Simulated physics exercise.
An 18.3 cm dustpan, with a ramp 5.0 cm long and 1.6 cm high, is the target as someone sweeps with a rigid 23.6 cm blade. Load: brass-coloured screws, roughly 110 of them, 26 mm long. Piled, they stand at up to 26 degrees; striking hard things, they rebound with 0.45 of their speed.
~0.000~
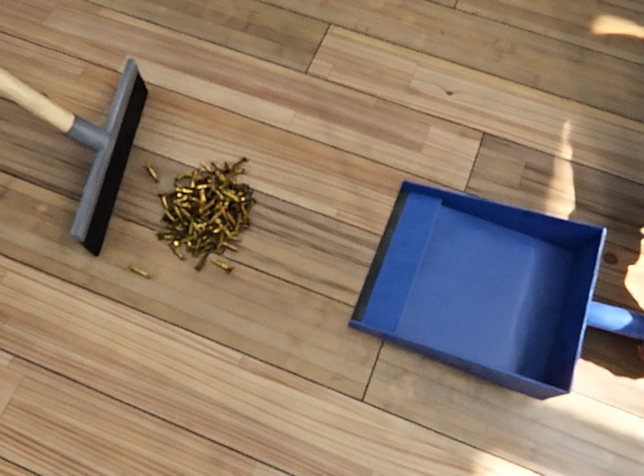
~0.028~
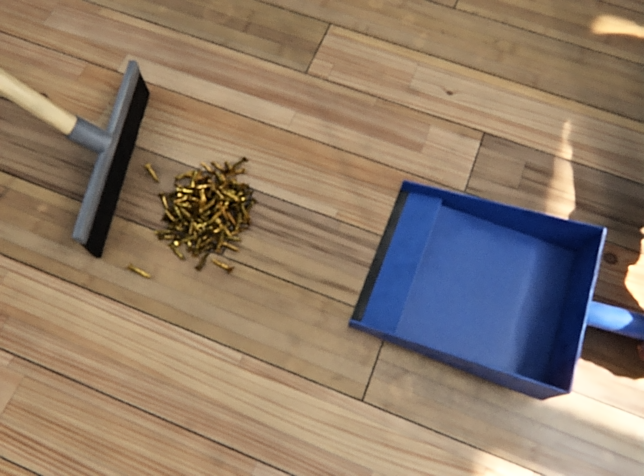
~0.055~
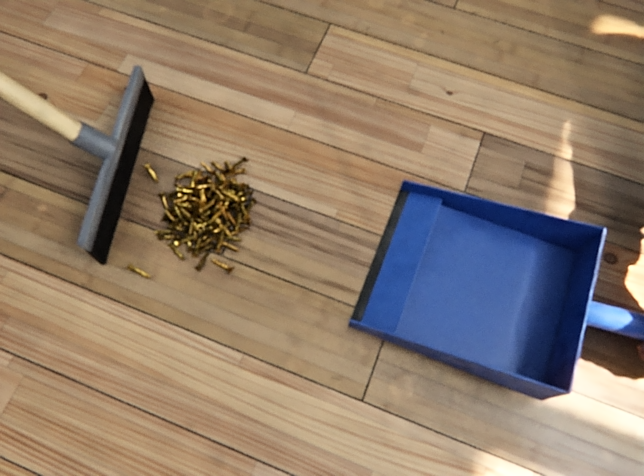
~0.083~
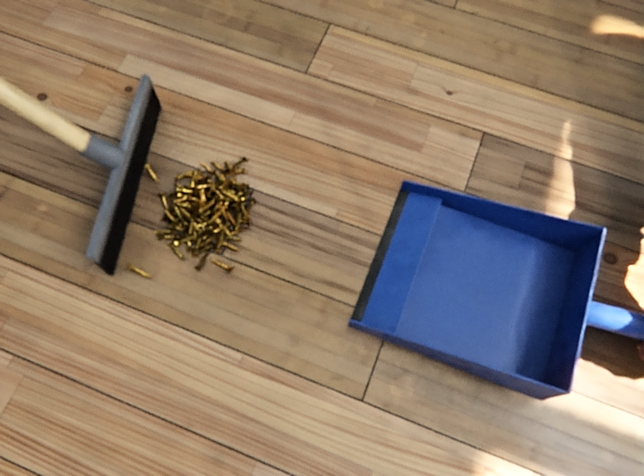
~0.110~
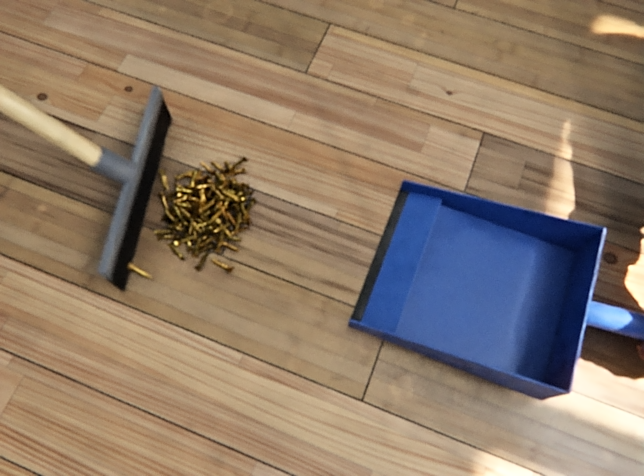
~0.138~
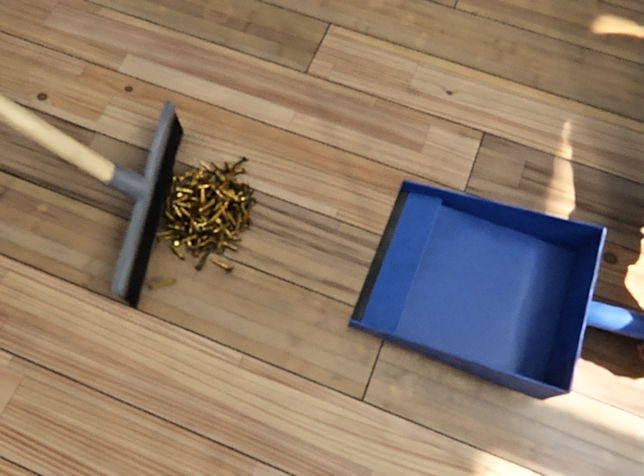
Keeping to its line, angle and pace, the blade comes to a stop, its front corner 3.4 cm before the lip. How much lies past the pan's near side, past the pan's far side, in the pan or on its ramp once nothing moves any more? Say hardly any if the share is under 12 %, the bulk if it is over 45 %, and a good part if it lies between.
In the end near side: A moderate fraction, far side: A tiny fraction, pan: A tiny fraction.
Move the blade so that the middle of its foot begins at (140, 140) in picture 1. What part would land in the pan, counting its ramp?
About 5 per cent.
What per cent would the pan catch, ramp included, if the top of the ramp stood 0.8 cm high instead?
About 10 %.
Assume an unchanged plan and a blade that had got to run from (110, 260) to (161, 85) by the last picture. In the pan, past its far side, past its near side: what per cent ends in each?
Pan 0, far 0, near 15.
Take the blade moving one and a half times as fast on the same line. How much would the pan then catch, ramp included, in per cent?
Then some 20 in a hundred.
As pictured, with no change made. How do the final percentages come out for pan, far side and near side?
Near side 20, far side 5, pan 5.
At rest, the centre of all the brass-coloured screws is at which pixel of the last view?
Roughly (338, 260).
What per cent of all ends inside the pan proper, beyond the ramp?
I'd put it near 0 per cent.
After 0.27 s, middle of the blade 15 cm from the lip; 0 % over the lip, far side 0 %, near side 10 %.
After 0.36 s, middle of the blade 8 cm from the lip; 0 % over the lip, far side 0 %, near side 15 %.
Then, at 0.58 s, middle of the blade 6 cm from the lip; 5 % over the lip, far side 0 %, near side 20 %.
By 1.5 s all is still; near side 20 %, far side 5 %, pan 5 %, in front of the lip or behind the blade 75 %.
